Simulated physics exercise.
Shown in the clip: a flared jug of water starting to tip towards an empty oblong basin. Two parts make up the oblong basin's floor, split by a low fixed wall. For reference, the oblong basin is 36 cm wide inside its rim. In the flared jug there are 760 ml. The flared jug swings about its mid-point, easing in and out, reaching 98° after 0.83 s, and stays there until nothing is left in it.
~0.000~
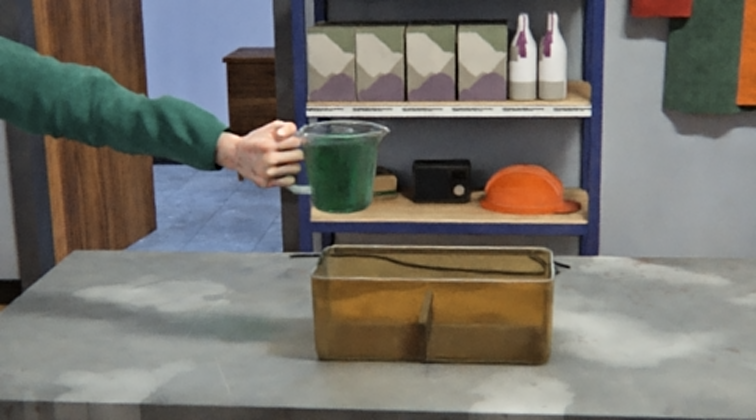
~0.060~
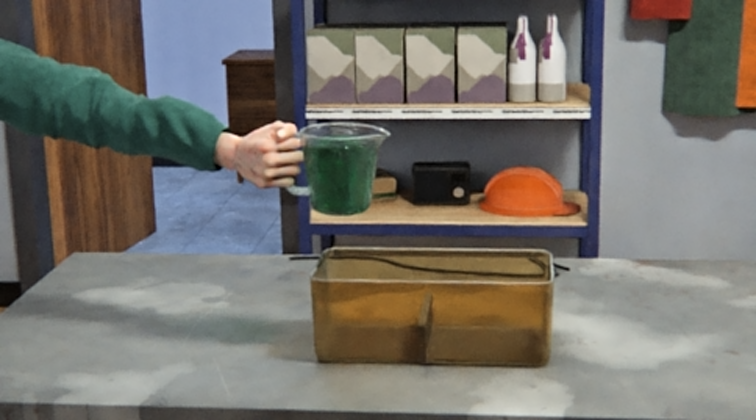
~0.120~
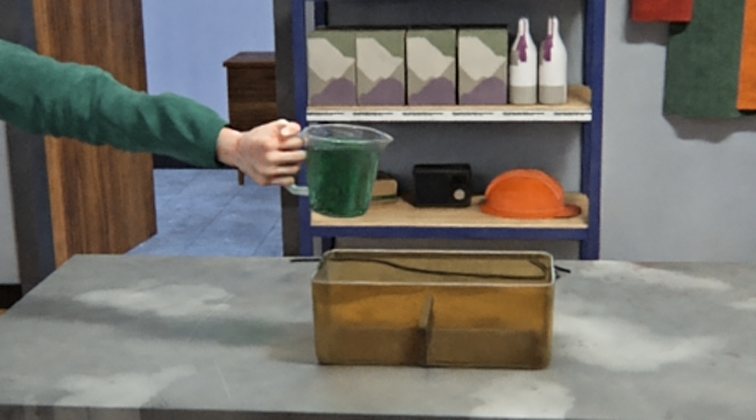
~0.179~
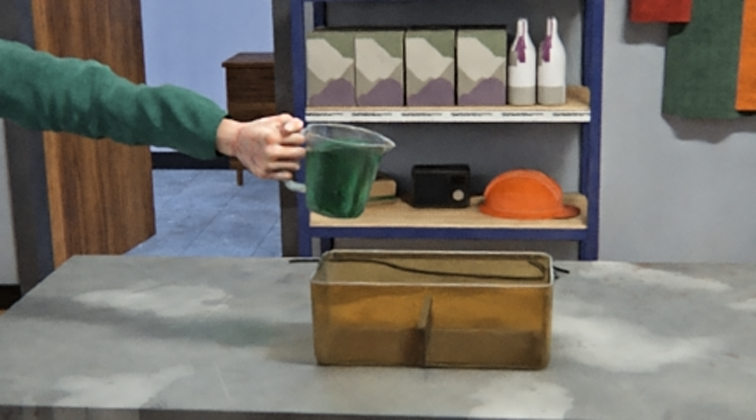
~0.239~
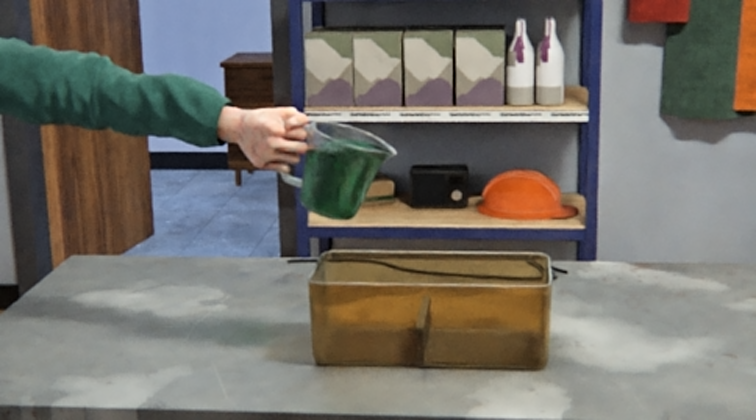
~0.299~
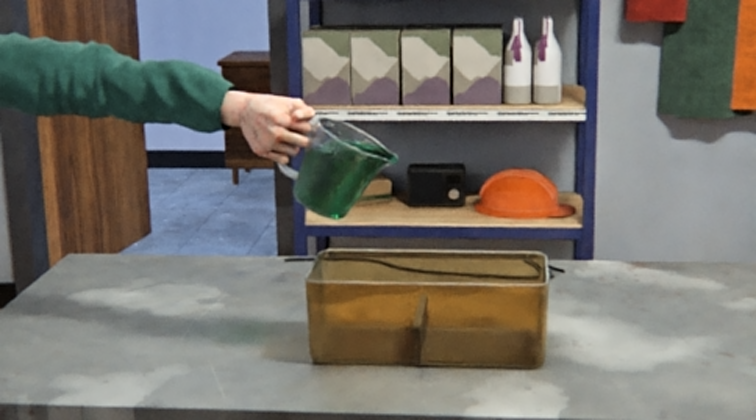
A hand in a green sleeve gradually tilting a flared jug of green water rightward above an empty, divided amber basin.
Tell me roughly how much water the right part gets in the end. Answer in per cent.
It gets about 83 per cent.
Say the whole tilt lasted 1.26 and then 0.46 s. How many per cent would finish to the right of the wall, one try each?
80 then 80 %.
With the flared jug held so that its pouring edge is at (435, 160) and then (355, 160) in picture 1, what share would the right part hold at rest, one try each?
100 in a hundred, followed by 5 in a hundred.
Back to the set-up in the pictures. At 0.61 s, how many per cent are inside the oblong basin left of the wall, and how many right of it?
Some 0 per cent left and 18 right.
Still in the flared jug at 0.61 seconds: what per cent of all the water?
58 %.
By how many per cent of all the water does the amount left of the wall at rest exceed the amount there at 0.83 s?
Close to 10% of the whole.
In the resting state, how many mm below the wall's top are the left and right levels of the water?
Close to 52 mm left and close to 36 mm right.
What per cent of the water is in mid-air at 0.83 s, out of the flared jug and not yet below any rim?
I'd put it at about 16 per cent of the liquid.
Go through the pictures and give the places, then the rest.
It leans 0°; its right rim is at (389, 130); the water meets the walls at (305, 140) and (379, 140); the oblong basin's rim runs from (318, 262) to (552, 265); the wall's top is at (426, 307), in the first picture.
It leans 1°; its right rim is at (390, 133); the water meets the walls at (305, 142) and (379, 143), in the second picture.
It leans 5°; its right rim is at (393, 139); the water meets the walls at (308, 143) and (381, 146), in the third picture.
It leans 11°; its right rim is at (395, 145); the water meets the walls at (309, 144) and (384, 148), in the fourth picture.
It leans 19°; its right rim is at (397, 153); the water meets the walls at (310, 148) and (390, 150), in the fifth picture.
It leans 28°; its right rim is at (397, 162); the water meets the walls at (306, 155) and (391, 154); 1 per cent is over the edge, in the sixth picture.
After 0.61 s the tilt is 82° and 58 per cent is still to pour, 0 is left of the wall and 17 right of it.
After 0.83 s the tilt is 98° and 15 per cent is still to pour, 7 is left of the wall and 63 right of it.
After 1.07 s the tilt is 98° and 2 per cent is still to pour, 13 is left of the wall and 82 right of it.
After 1.33 s the tilt is 98° and 0 per cent is still to pour, 16 is left of the wall and 83 right of it.
In the end 17 per cent lies left of the wall, 83 right of it and 1 outside.
